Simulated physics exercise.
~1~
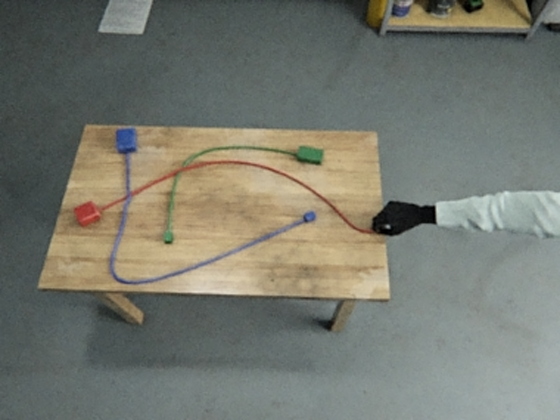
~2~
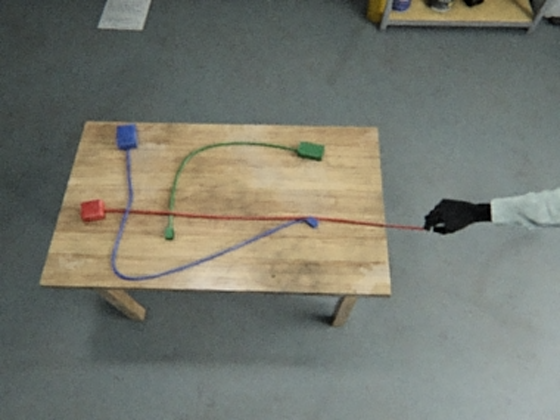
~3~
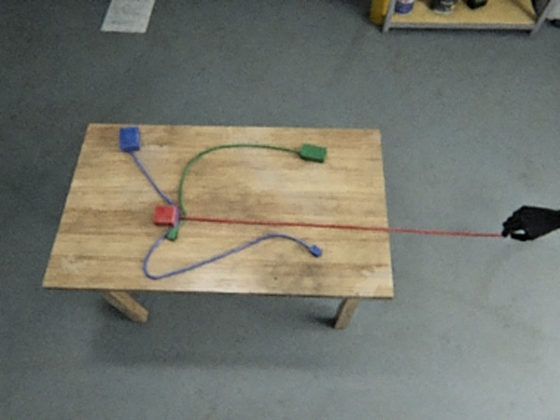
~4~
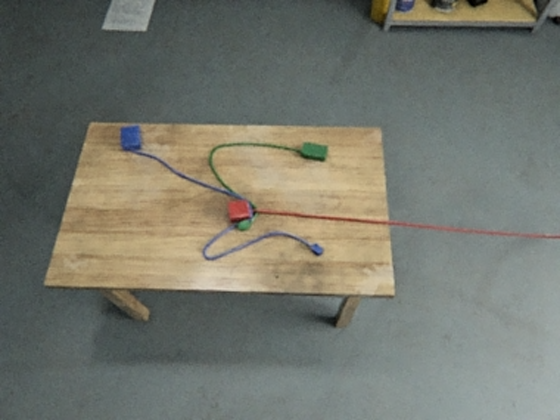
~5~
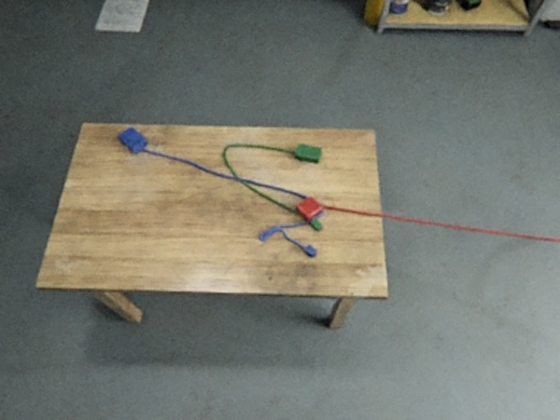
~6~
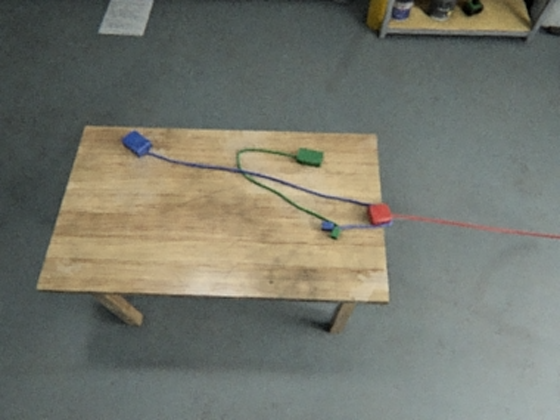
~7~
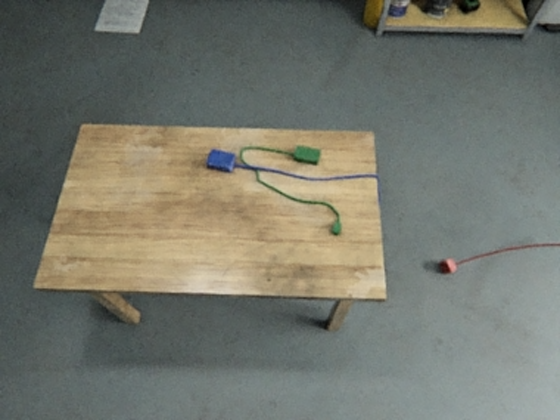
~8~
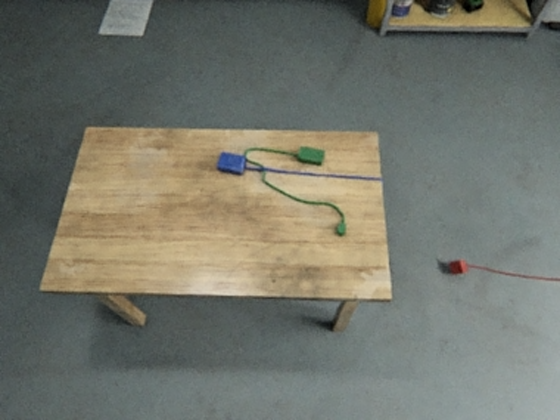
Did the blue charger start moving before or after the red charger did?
The blue charger started moving after the red charger, which was already sliding across the table while the blue one was still in its place.
